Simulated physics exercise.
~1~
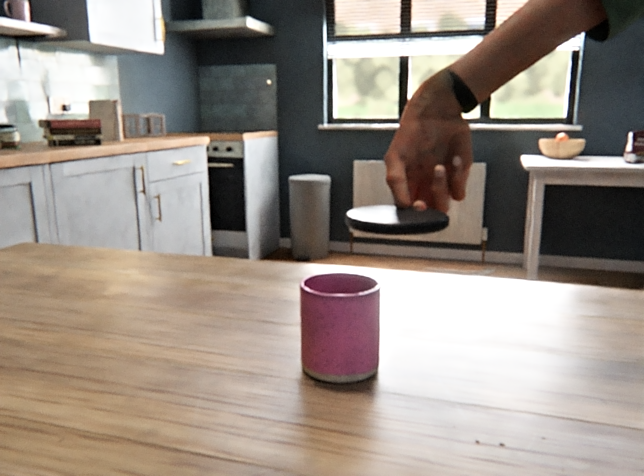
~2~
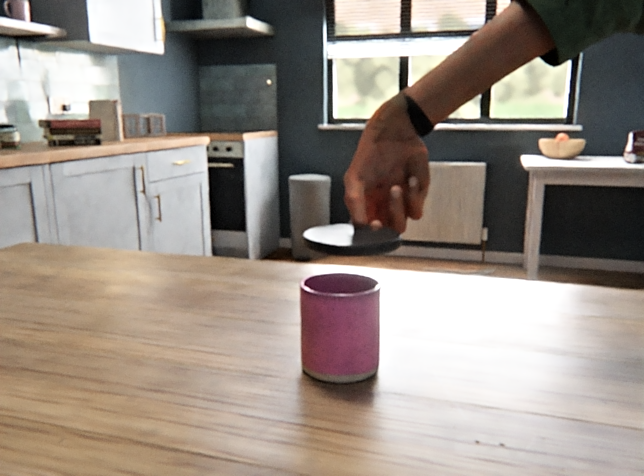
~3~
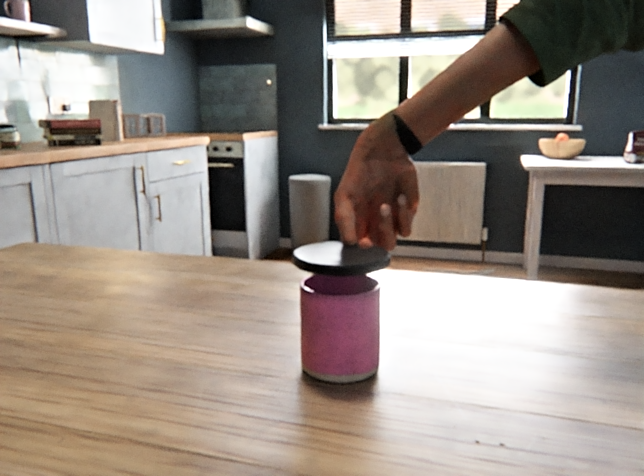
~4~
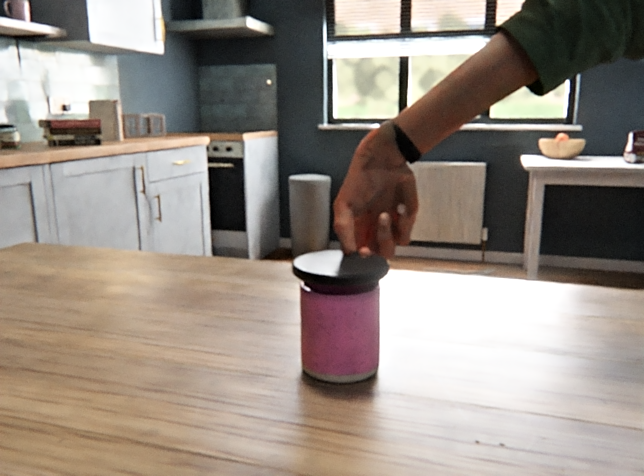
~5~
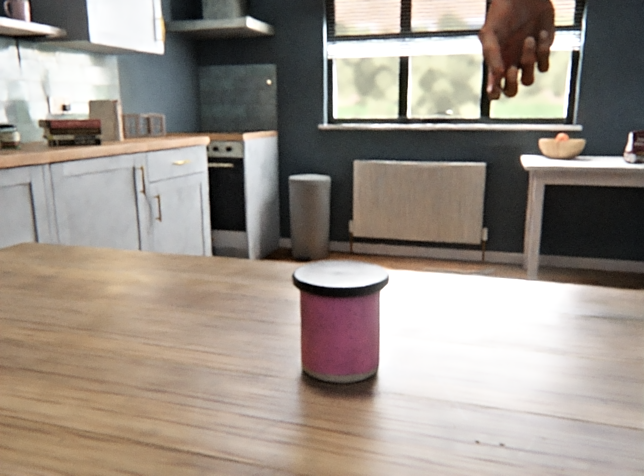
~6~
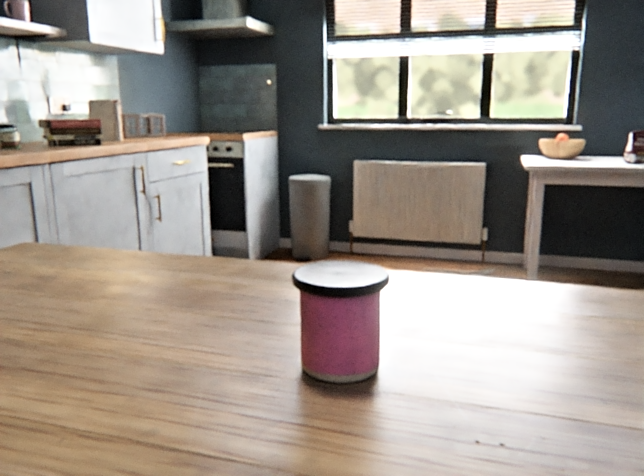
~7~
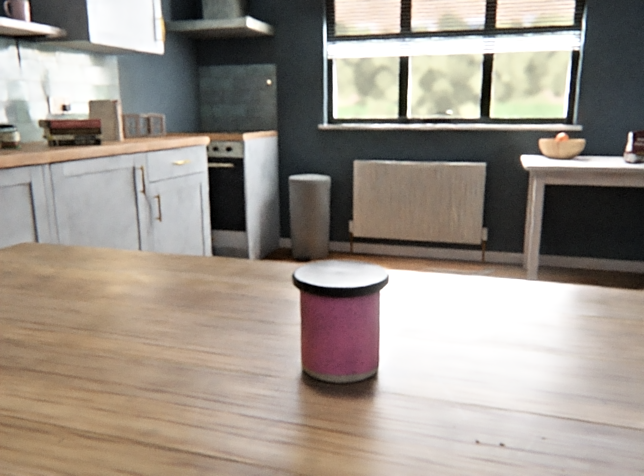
In a kitchen, a hand lowers a black coaster onto a pink container, covering it.
